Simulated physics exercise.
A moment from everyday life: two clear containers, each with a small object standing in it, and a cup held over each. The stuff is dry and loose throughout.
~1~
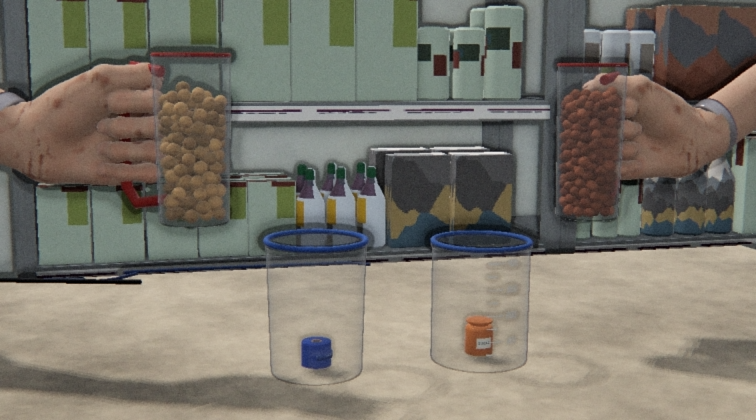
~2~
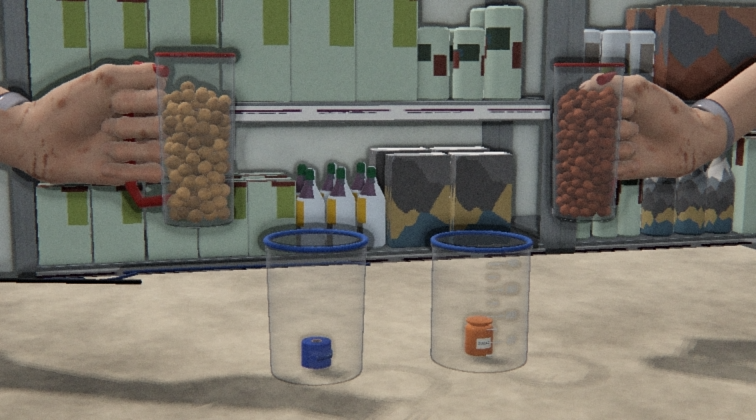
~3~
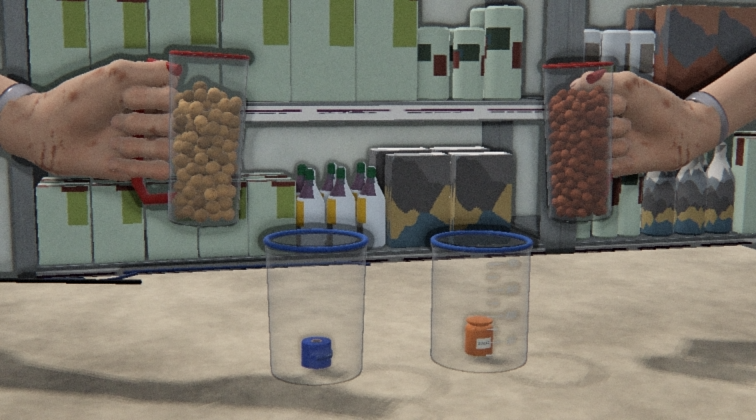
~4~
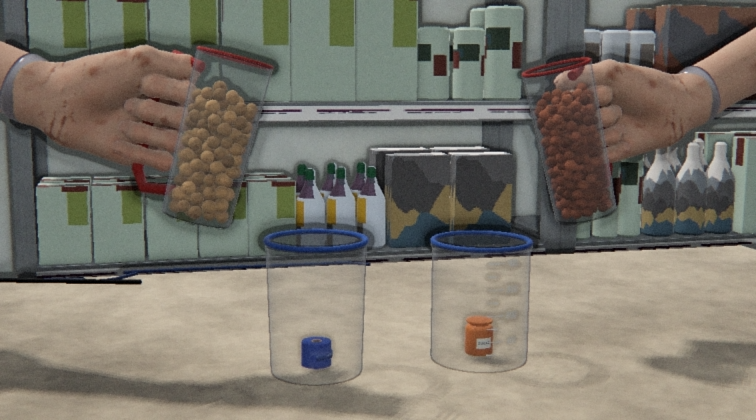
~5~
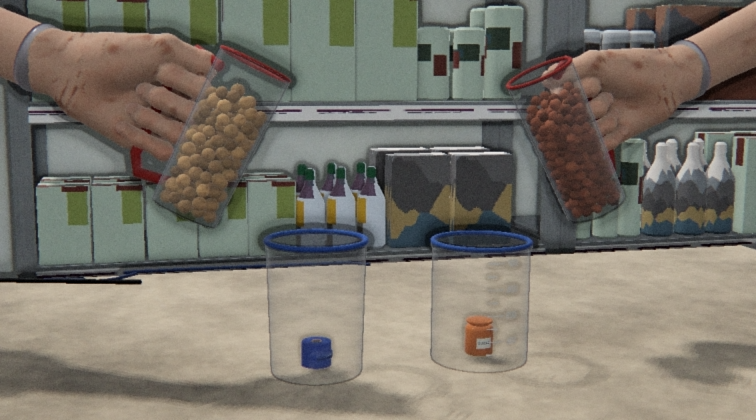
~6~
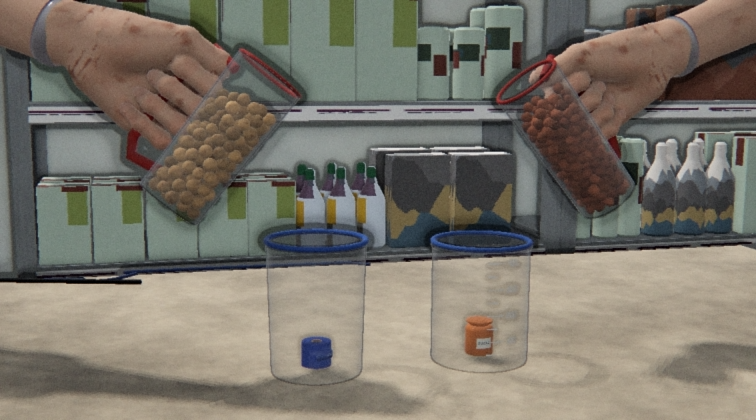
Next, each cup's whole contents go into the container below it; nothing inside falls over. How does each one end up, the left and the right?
One by one: Left object: Vanishes; right object: Vanishes.
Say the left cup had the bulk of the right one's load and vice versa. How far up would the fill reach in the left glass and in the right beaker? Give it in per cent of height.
On the left 55 per cent, on the right 50 per cent.
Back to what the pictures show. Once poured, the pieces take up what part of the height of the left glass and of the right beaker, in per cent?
Estimates: Left some 50; right some 50.
Then, 0.35 s after the last picture, left glass empty, all of its cupful still in the cup; right beaker empty, all of its cupful still in the cup.
Then, 0.80 s after the last picture, left glass nearly empty, nearly all of its cupful still in the cup; right beaker nearly empty, nearly all of its cupful still in the cup.
Then, 1.28 s after the last picture, left glass a quarter full, about a third of its cupful still in the cup; right beaker nearly empty, about two thirds of its cupful still in the cup.
At rest, left glass half full (surface near (316, 301)), nothing beside it; right beaker half full (surface near (480, 295)), nothing beside it; the left thing is covered; the right thing is covered.
